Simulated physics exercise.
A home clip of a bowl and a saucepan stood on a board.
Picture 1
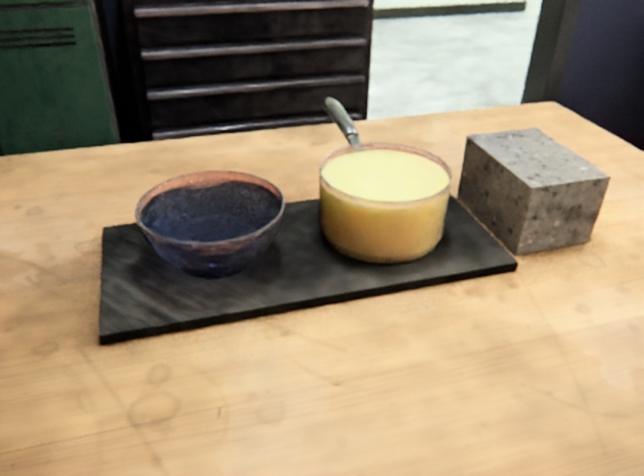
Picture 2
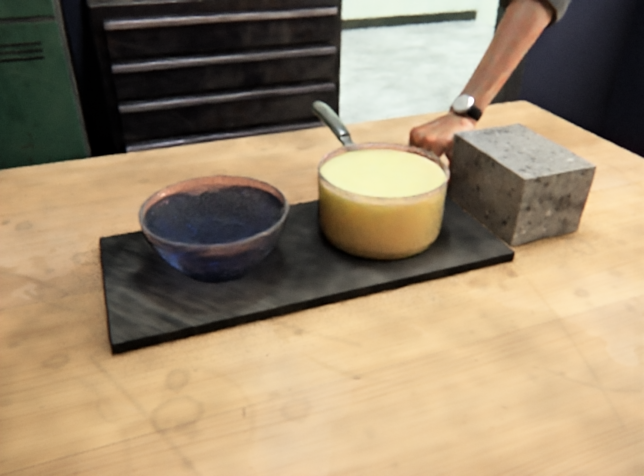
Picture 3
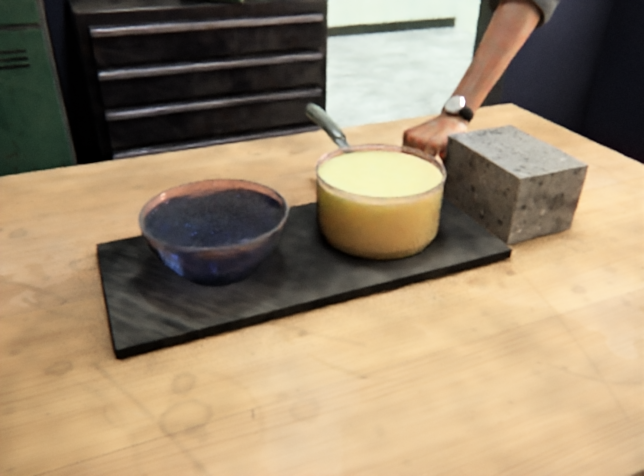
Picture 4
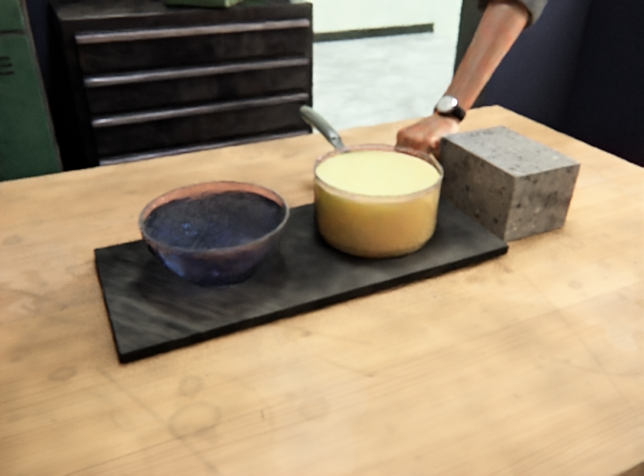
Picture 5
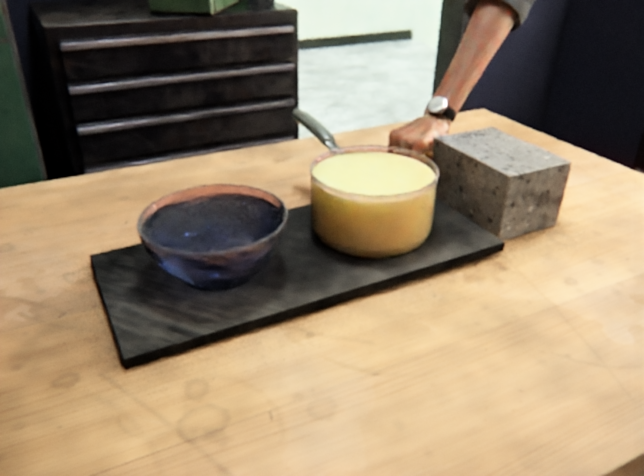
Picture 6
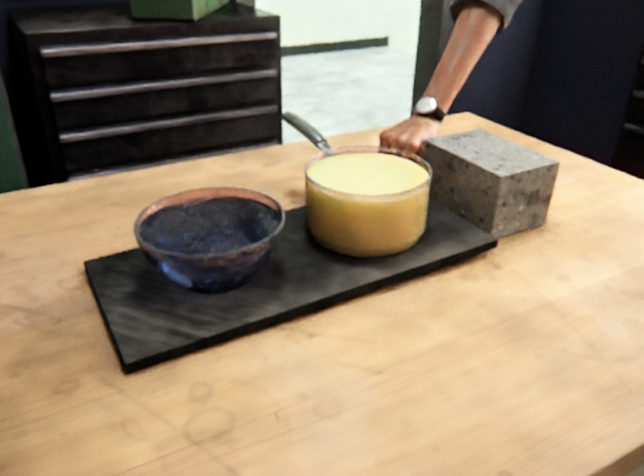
A hand reaching in behind a grey block and gripping a dark board's end, barely raising it under a bowl and saucepan.
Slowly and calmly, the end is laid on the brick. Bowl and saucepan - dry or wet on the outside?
One by one: On the left the bowl: It will release some contents. On the right the saucepan: It will release some contents.
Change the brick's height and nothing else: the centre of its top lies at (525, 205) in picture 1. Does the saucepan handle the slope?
It sheds nothing.
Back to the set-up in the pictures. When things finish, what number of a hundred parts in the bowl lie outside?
I'd say close to 20 in a hundred.
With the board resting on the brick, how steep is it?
Roughly 13 degrees.
Soon after, the board slopes by about 7°; bowl, nothing has left it; saucepan, nothing has left it.
Later, the board slopes by about 15°; bowl, some has gone over its rim; saucepan, some has gone over its rim.
In the end, the board slopes by about 13°, resting on the brick; bowl, some has gone over its rim; saucepan, some has gone over its rim.
